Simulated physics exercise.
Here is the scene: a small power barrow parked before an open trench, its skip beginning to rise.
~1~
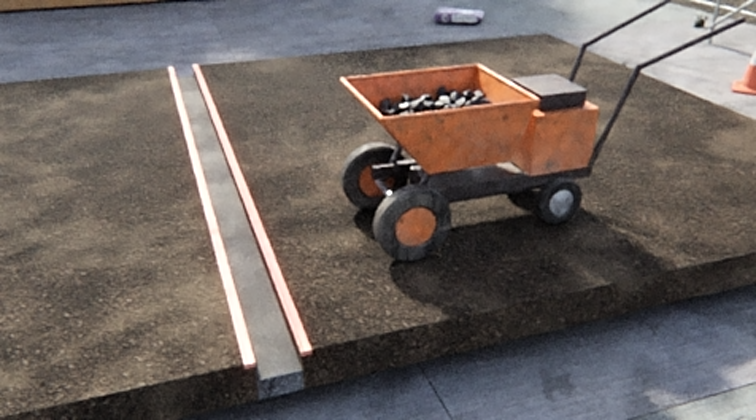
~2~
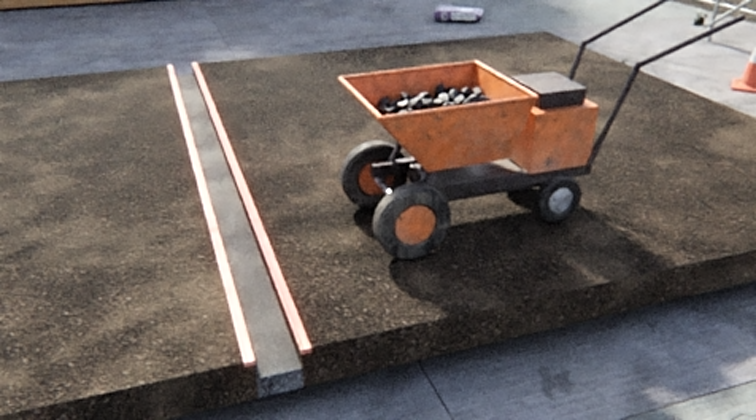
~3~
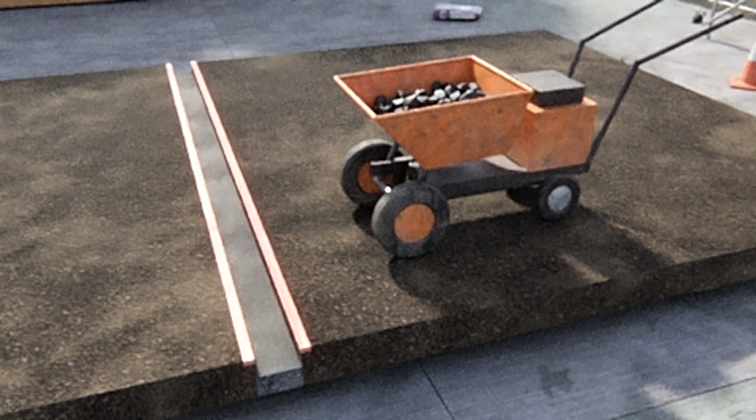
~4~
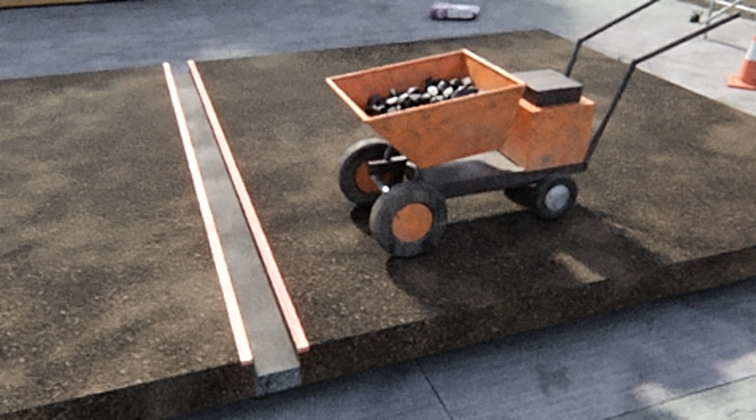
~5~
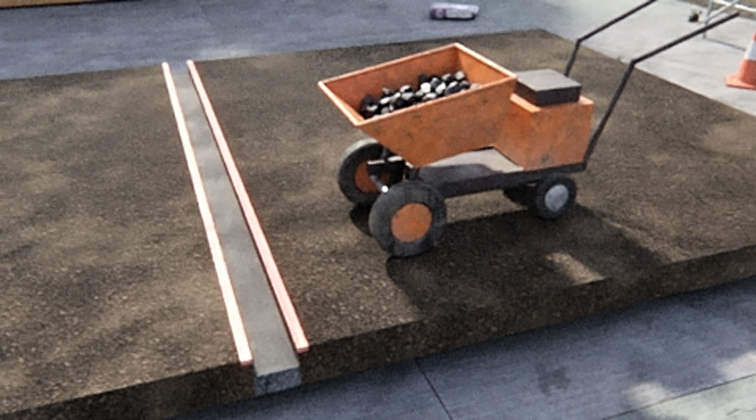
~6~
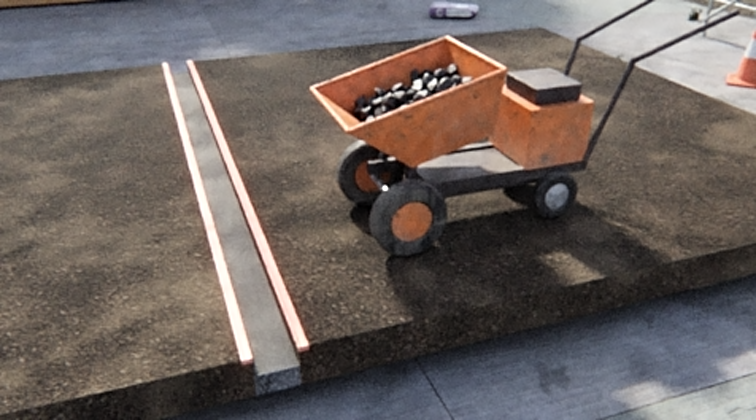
On a dirt slab beside a narrow trench, an orange barrow's coal-filled skip tilts left slightly.
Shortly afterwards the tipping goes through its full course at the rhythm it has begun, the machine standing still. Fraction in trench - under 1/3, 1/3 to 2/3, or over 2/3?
1/3 to 2/3.
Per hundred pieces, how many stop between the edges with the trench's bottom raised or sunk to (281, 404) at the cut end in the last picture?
I'd guess close to 80 percent.
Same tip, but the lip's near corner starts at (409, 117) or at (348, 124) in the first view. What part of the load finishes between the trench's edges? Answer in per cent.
About 50 per cent for the first spot and about 40 per cent for the second.
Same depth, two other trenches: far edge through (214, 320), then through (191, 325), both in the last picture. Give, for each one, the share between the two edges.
The first try comes to close to 80 per cent, the next to 80 per cent.
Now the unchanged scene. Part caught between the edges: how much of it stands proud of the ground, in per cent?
Estimate: Near 40 in a hundred.
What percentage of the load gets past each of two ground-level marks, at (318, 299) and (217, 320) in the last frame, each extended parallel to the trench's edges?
Some 80 and some 10 per cent, respectively.
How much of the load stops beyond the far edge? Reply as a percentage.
I'd say around 15 per cent of the load.
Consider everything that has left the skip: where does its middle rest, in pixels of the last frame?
Near (242, 248), more or less.
Just after the last frame, skip tipped steeply; every one in the skip.
A moment on, skip tipped right over; the larger part in the skip; just a few short of the trench; about a tenth in or heaped over the trench; just a few falling.
Further on, skip tipped right over; roughly a quarter in the skip; about a tenth short of the trench; roughly half in or heaped over the trench; about a tenth beyond it.
When it is over, skip tipped right over; about a tenth in the skip; about a tenth short of the trench; roughly half in or heaped over the trench; about a tenth beyond it.
